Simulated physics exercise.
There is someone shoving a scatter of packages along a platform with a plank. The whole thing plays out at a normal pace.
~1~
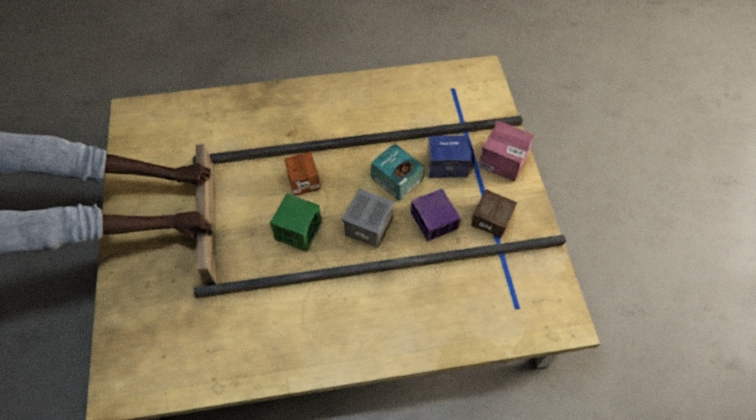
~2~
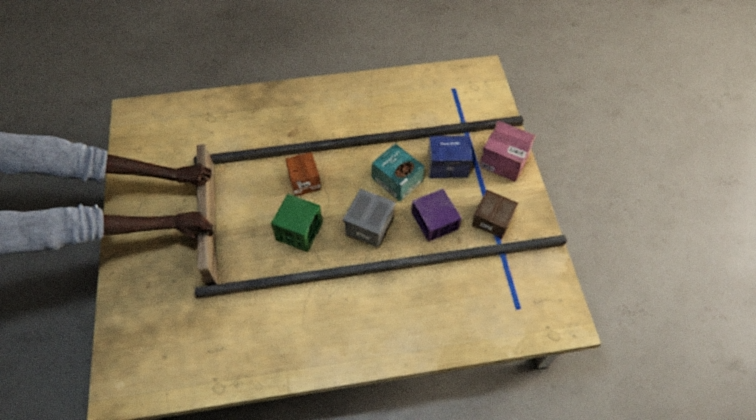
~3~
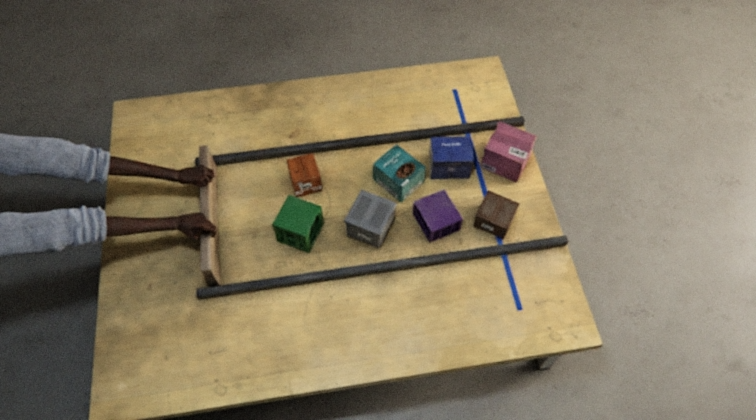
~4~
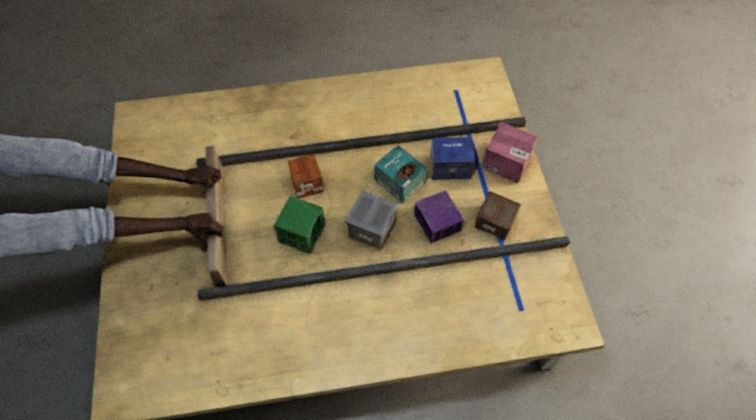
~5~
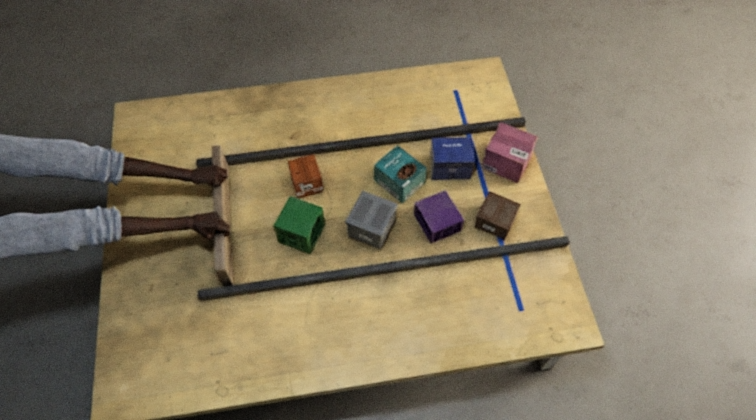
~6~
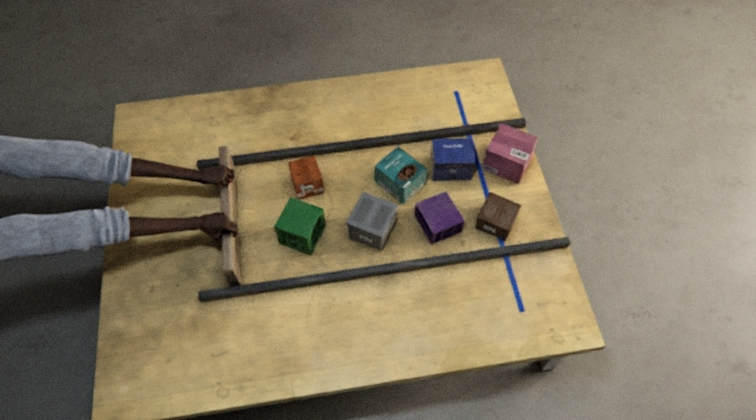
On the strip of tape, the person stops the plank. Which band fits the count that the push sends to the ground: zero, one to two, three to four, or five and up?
The band is three to four.
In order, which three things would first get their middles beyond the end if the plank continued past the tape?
The pink parcel comes first, followed by the brown tote and then the purple crate.
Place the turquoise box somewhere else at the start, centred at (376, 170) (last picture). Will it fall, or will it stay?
Started there, the object is not lost.
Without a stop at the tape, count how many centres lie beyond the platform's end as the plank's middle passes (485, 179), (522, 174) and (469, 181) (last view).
Middles past end - pos 1: 4, pos 2: 6, pos 3: 4.
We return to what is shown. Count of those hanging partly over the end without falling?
The count would be 2.
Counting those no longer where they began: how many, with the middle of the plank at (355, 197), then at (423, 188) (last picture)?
First 5, after that 8.
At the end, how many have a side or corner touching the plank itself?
2.
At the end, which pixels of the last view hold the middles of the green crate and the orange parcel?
You'll find the green crate at roughly (508, 189) and the orange parcel at roughly (492, 153).
A little later, none off yet; pink parcel at rest near (510, 154); brown tote at rest near (498, 217); blue box at rest near (452, 160).
Next, none off yet; pink parcel shifted a little near (525, 148); brown tote shifted about its own width near (532, 211); blue box shifted about its own width near (475, 150).
When it is over, the number that fall off is three or four; down, purple crate, blue box, brown tote and pink parcel.
